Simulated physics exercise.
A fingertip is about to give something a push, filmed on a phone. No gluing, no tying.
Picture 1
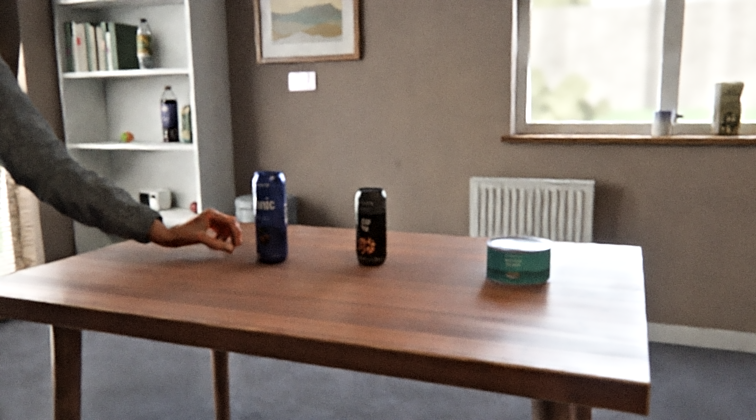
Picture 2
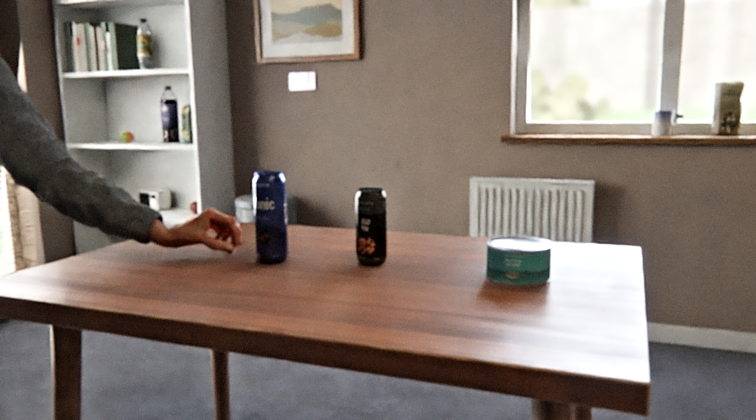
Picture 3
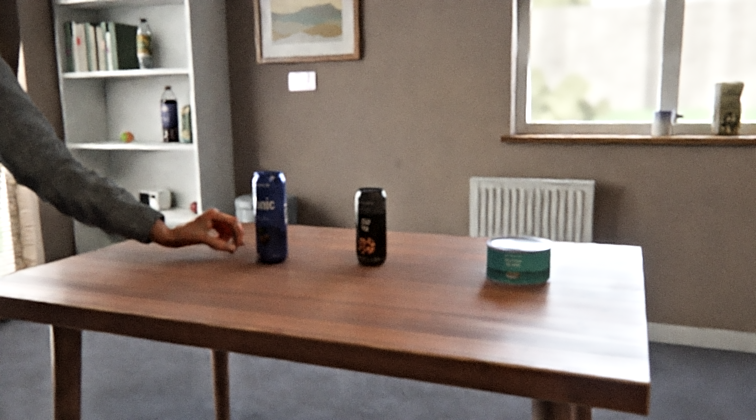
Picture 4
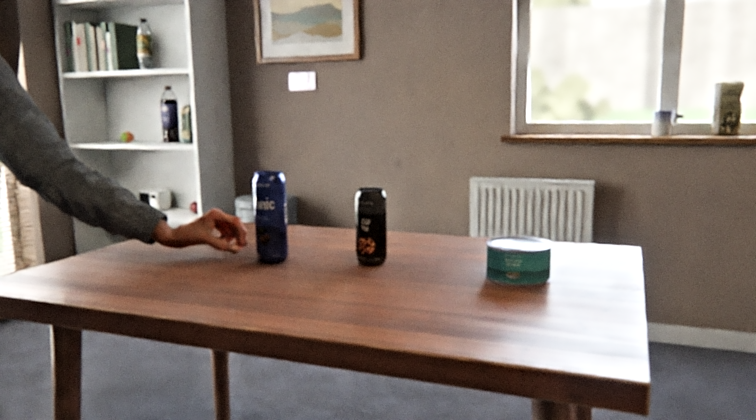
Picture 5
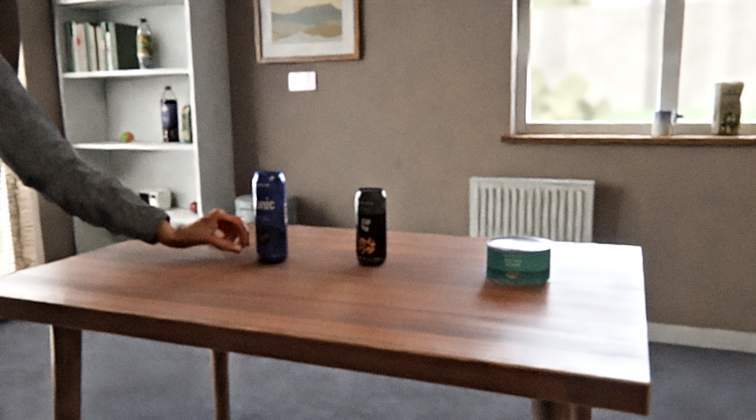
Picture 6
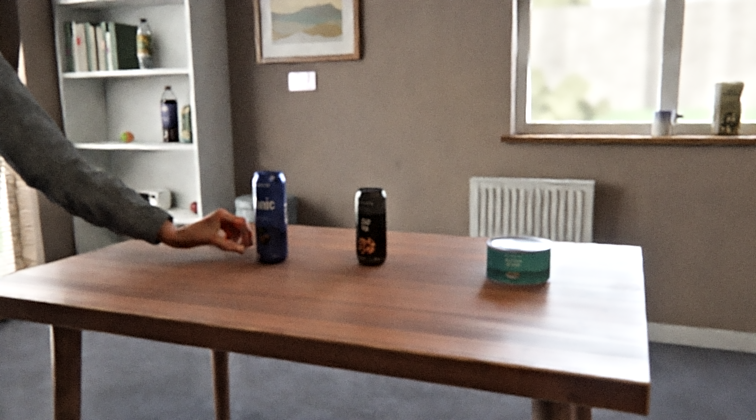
A hand in a grey sleeve inching right toward a blue can on a wooden table, the black can and green tin staying still.
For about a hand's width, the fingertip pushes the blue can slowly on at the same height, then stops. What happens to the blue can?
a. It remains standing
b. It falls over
It remains standing (a).
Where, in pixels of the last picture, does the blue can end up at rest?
Looks like it settles somewhere around (330, 221).
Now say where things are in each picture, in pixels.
In the first frame, blue can (271, 218).
In the second frame, blue can (271, 218).
In the third frame, blue can (271, 218).
In the fourth frame, blue can (271, 217).
In the fifth frame, blue can (271, 218).
In the sixth frame, blue can (271, 218).
Then, 0.50 s after the last picture, blue can slid a little near (280, 218).
Then, 1.00 s after the last picture, blue can slid about its own width near (299, 219).
Then, 1.40 s after the last picture, blue can slid about its own width near (315, 220).
Then, 1.90 s after the last picture, blue can slid well along near (330, 221).
At rest, moved from the start, blue can. Seen from the same camera at the end, blue can near (330, 221).
